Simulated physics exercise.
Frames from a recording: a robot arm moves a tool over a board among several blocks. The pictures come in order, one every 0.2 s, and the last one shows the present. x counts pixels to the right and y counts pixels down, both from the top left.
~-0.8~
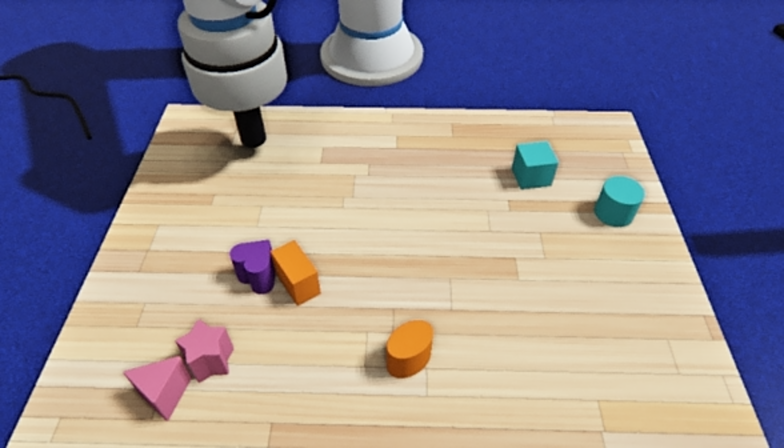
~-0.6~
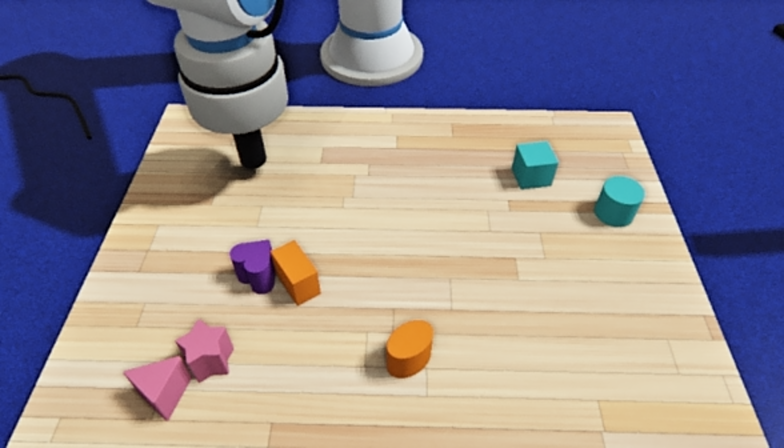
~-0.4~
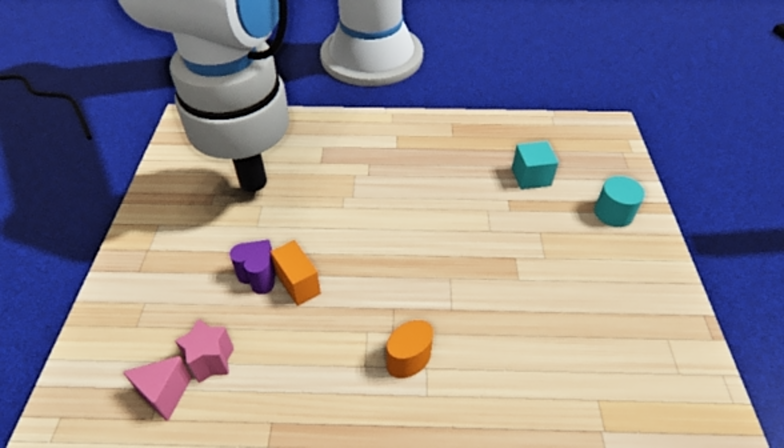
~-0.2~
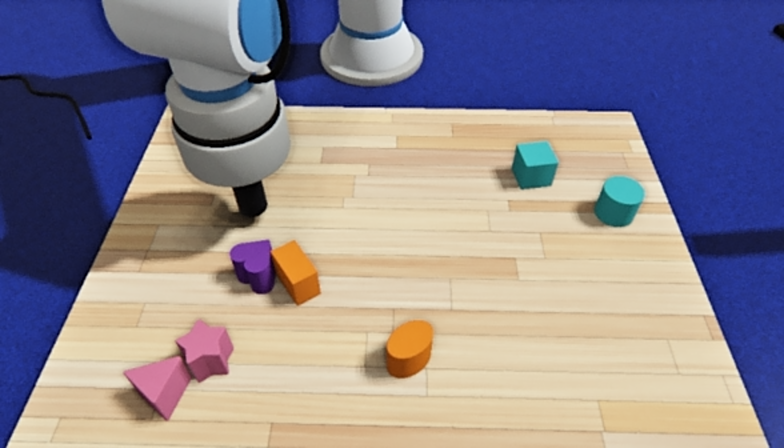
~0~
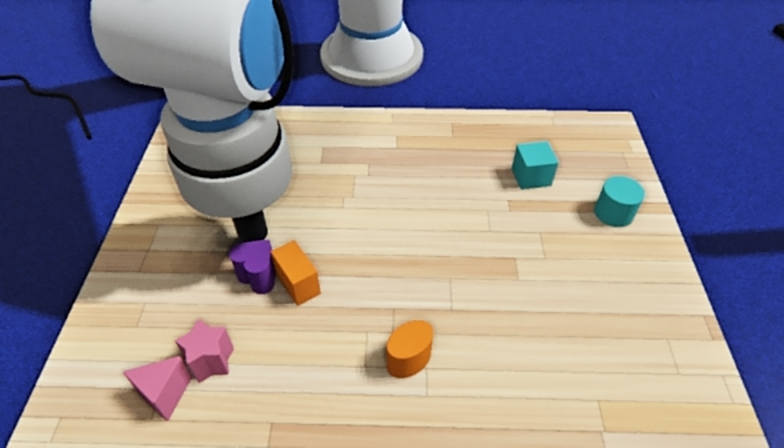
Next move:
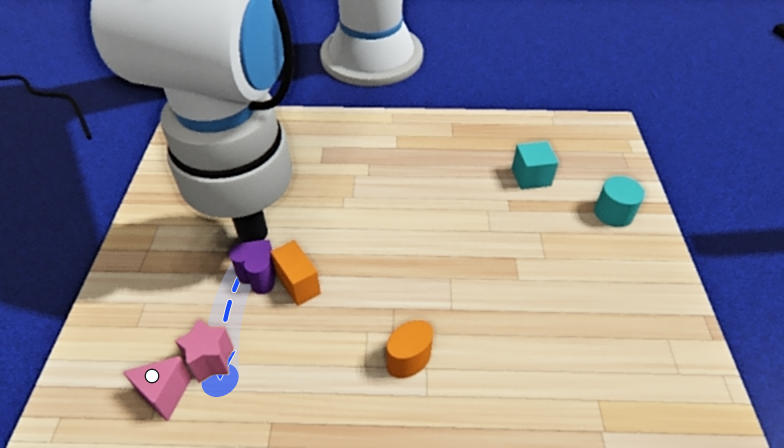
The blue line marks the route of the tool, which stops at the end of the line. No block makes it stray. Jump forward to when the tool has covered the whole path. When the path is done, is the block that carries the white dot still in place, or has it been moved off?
The block you're asking about gets moved.
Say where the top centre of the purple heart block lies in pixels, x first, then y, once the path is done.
I expect it at (255, 284).
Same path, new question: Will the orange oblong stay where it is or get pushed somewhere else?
In the end it has not been moved.
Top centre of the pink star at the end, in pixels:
For the centre of its top, I'd go with (190, 393).
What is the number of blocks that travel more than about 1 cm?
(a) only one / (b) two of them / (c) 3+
Answer: C.
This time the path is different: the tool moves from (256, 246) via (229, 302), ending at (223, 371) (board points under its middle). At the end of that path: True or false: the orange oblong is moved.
The statement is incorrect.
The drawn path runs from (256, 246) by way of (229, 306) to (220, 380); the dot is on the pink triangular block.
The first path, step by step. One third of the way, tool at (232, 275); purple heart block at (253, 278), turned 50° anticlockwise.
Two thirds of the way, tool at (219, 320); purple heart block at (255, 284), turned 75° anticlockwise.
At the end, tool at (216, 371); pink triangular block at (140, 396), turned 60° clockwise; pink star at (190, 393); purple heart block at (255, 284), turned 75° anticlockwise; orange oblong not moved.
